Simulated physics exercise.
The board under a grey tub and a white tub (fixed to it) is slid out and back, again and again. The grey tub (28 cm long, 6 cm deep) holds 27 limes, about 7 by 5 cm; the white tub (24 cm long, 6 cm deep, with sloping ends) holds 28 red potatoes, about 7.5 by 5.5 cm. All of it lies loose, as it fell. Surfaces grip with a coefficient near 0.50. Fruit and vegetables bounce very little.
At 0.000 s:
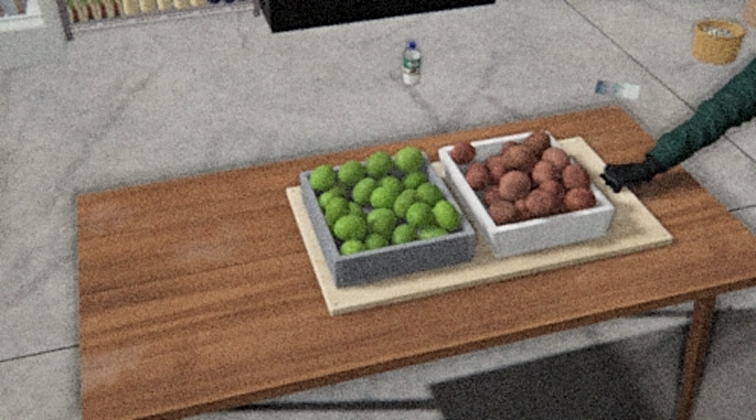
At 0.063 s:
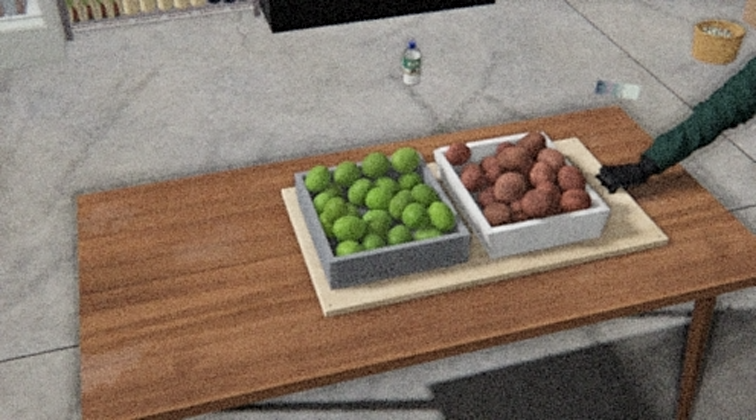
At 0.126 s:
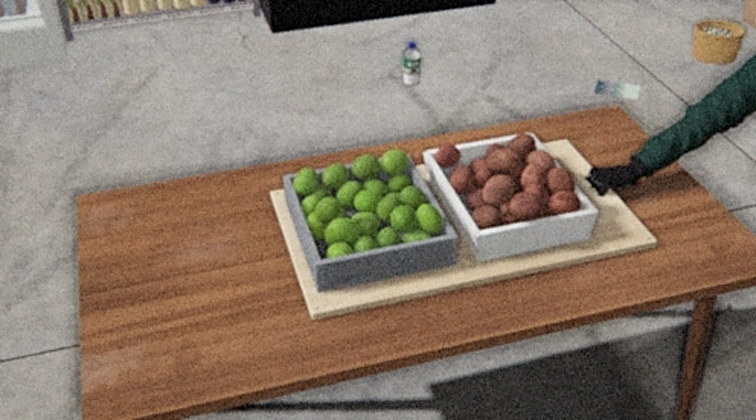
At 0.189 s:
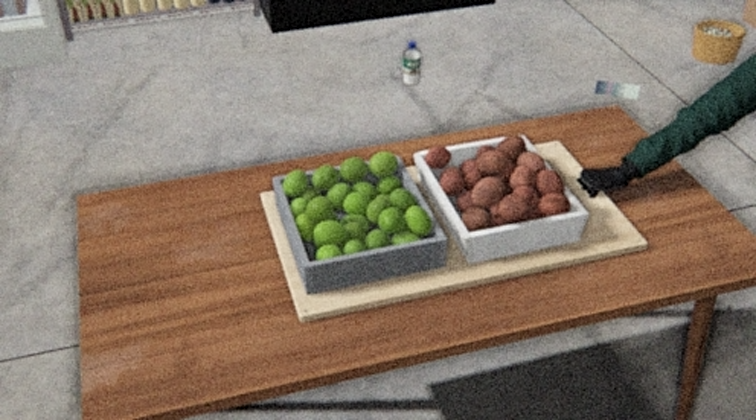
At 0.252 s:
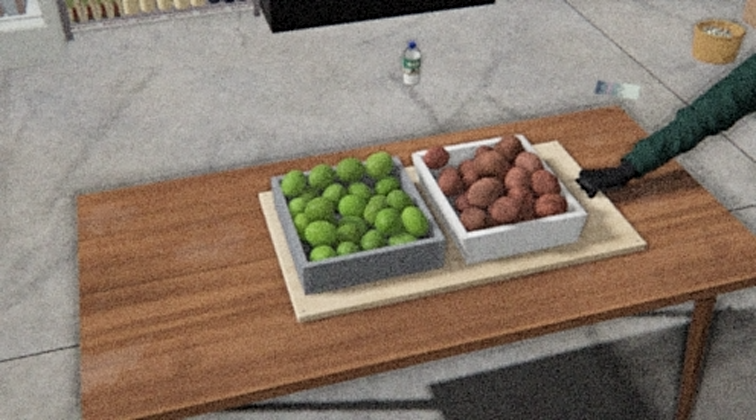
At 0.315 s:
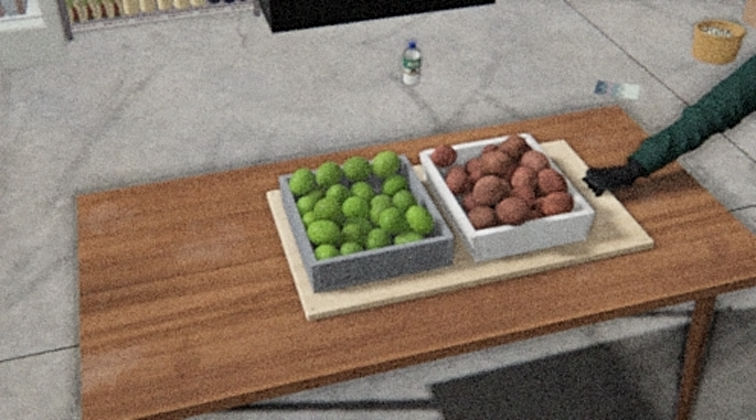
An arm in a dark green sleeve and black glove reaches in from the right to a pale board on a brown wooden table, seen from above at an angle over a grey floor. On the board sit a grey tub of green limes at left and a white tub of reddish-brown potatoes at right. The hand slides the loaded board a short way left, then slightly back right, while the camera stays still.
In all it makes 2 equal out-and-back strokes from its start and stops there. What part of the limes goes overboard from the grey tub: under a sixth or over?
It sheds less than a sixth of them.
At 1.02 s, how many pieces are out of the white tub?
Out by then, roughly: White tub 1.
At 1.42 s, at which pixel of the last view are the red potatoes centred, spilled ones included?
Around (531, 190).
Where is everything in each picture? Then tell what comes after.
In the first frame (each is followed by its nearest rim corner in this view), grey tub, (341, 258); white tub, (498, 229); shifted 0 cm; none out.
Grey tub, (335, 259); white tub, (493, 231); shifted 1 cm, in the second frame.
Grey tub, (322, 262); white tub, (481, 233); shifted 4 cm, in the third frame.
Grey tub, (310, 264); white tub, (470, 235); shifted 6 cm, in the fourth frame.
Grey tub, (308, 264); white tub, (468, 235); shifted 7 cm, in the fifth frame.
Grey tub, (317, 263); white tub, (477, 234); shifted 5 cm; none out, in the sixth frame.
After 0.49 s, grey tub 27 in, 0 out and white tub 27 in, 1 out.
After 0.71 s, grey tub 27 in, 0 out and white tub 27 in, 1 out.
After 1.02 s, grey tub 27 in, 0 out and white tub 27 in, 1 out.
Outcome (at 1.42 s), grey tub 27 in, 0 out and white tub 27 in, 1 out. Asked share, 0 of 27, 0 per cent.
